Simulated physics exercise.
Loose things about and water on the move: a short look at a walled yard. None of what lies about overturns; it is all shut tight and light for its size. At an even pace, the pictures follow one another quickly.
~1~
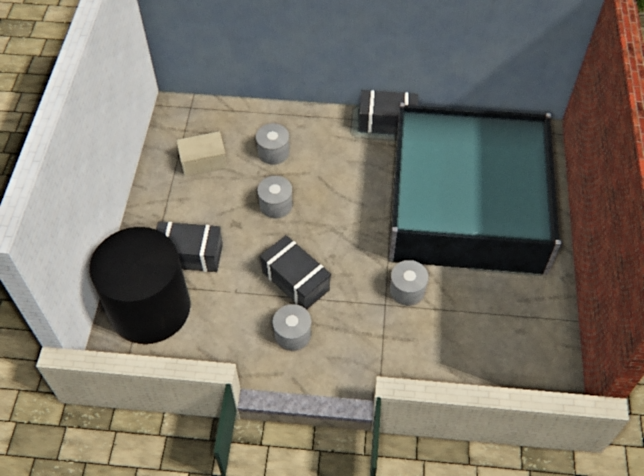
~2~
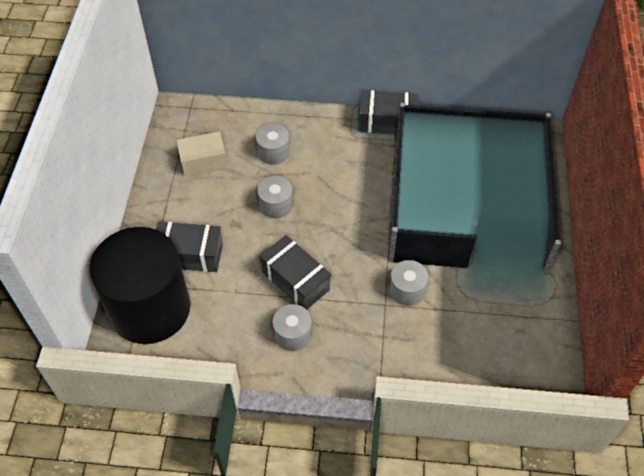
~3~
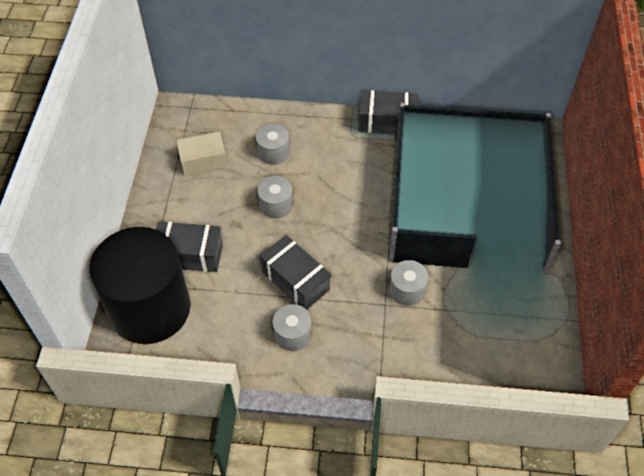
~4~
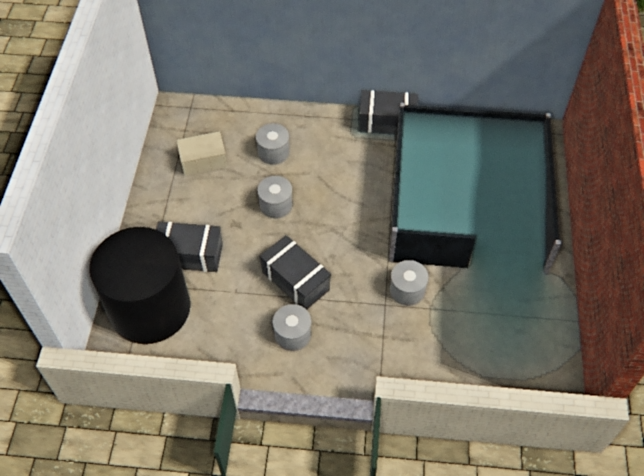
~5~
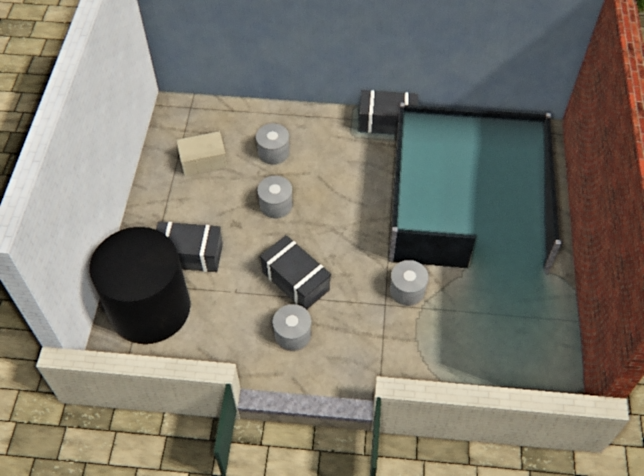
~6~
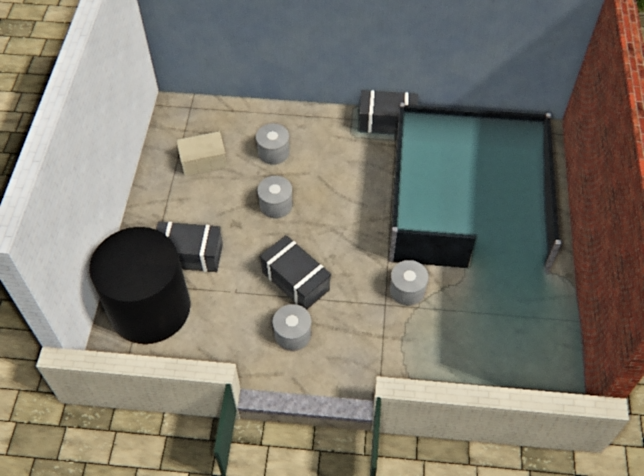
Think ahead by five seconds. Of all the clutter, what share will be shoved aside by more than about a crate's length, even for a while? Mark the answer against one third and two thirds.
Fewer than a third of them.
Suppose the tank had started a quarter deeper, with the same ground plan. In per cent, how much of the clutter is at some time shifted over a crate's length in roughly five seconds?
Near 50 in a hundred.
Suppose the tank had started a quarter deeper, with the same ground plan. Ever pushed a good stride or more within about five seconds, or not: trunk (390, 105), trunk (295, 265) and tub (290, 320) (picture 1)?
Result by item: Didn't cover it; covered it; covered it.
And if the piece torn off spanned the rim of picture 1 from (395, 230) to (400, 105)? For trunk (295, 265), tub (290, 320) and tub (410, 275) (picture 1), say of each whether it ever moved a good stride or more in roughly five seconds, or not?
Outcome by item - displaced that far / displaced that far / short of that distance.
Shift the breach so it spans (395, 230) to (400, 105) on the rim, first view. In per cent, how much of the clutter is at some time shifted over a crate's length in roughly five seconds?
About 80 %.
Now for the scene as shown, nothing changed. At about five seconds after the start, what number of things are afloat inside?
Tally at that point: 1.
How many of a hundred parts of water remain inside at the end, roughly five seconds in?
Roughly 96 in a hundred.
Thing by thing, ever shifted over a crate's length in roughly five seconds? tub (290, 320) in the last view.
For this one it's over that mark.
A moment on, 0 of 8 are well off their spots; 0 afloat.
Next, 0 of 8 are well off their spots; 0 afloat.
Later, 1 of 8 are well off their spots; 1 afloat.
In the end, 1 of 8 are well off their spots, and 1 have been at some point; 1 afloat.
